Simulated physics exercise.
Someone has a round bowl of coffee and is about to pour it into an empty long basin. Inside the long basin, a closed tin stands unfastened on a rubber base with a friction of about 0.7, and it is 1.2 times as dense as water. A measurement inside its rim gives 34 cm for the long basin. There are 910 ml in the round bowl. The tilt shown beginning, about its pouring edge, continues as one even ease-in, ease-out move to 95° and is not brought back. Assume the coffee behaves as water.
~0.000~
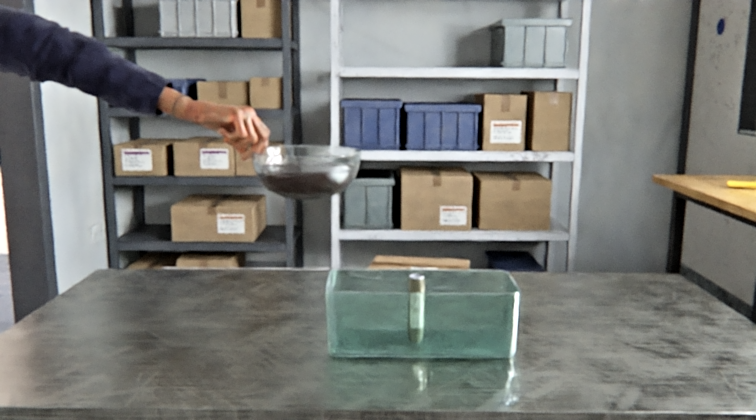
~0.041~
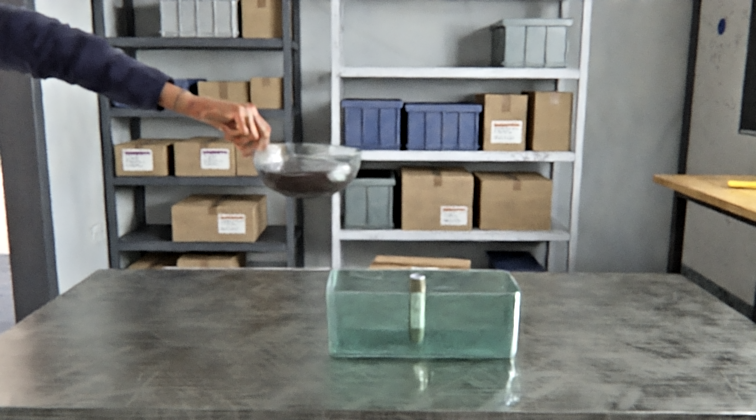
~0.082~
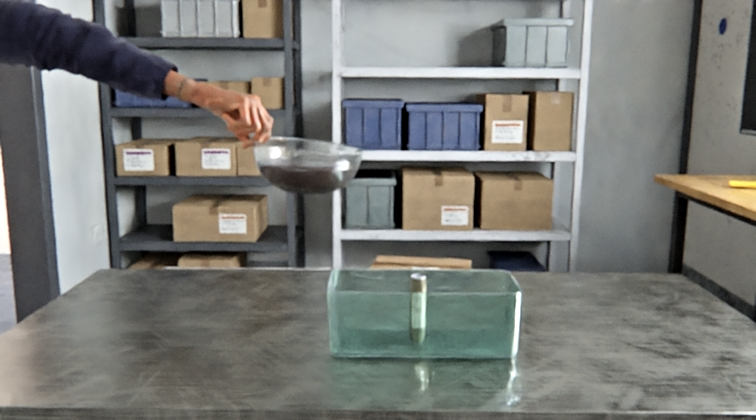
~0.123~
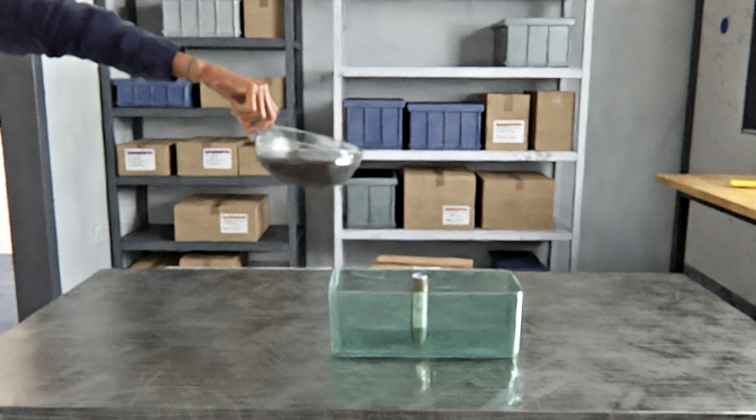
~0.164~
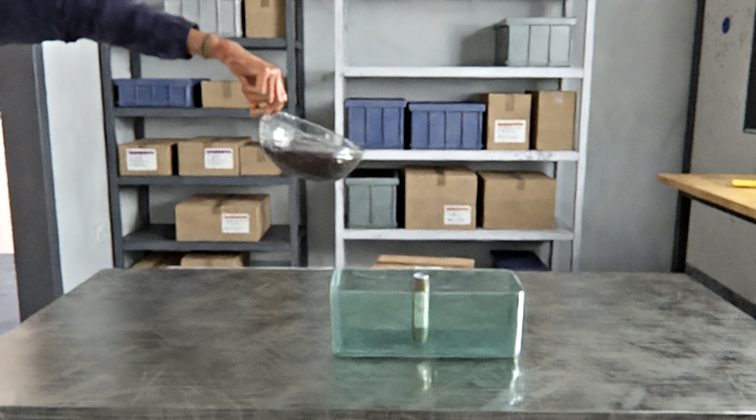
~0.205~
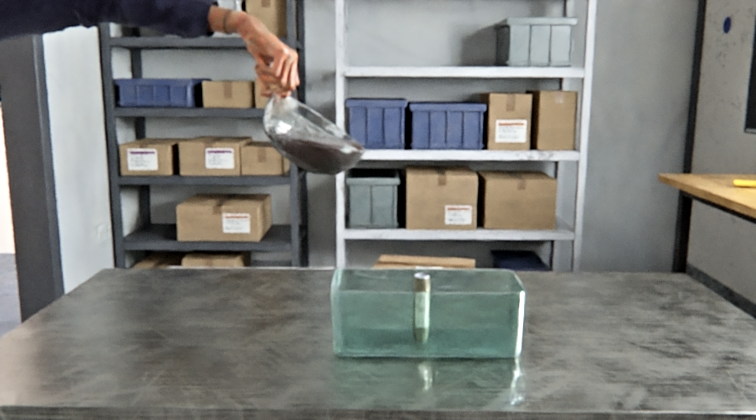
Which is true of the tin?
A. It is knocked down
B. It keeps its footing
It is knocked down.
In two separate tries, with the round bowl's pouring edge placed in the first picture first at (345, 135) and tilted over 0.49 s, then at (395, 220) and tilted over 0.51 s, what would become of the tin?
First it tips over; then it tips over.
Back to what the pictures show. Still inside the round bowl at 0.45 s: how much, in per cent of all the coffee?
I reckon about 38 in a hundred is still held.
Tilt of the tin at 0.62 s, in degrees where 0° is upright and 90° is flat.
About 0°.
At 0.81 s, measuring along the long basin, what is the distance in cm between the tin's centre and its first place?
Roughly 2 cm.
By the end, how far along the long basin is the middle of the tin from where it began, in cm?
Around 8.5 cm.
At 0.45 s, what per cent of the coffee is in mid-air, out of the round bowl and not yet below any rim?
Roughly 62 percent.
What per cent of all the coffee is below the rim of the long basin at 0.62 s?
Roughly 46 per cent.
By 0.45 s the tilt is 91° and 38 per cent is still to pour; the tin stands where it began.
By 0.62 s the tilt is 95° and 1 per cent is still to pour; the tin stands where it began.
By 0.81 s the tilt is 95° and 0 per cent is still to pour; the tin leans 14°.
By 1.01 s the tilt is 95° and 0 per cent is still to pour; the tin lies on its side.
At rest the tin lies on its side.
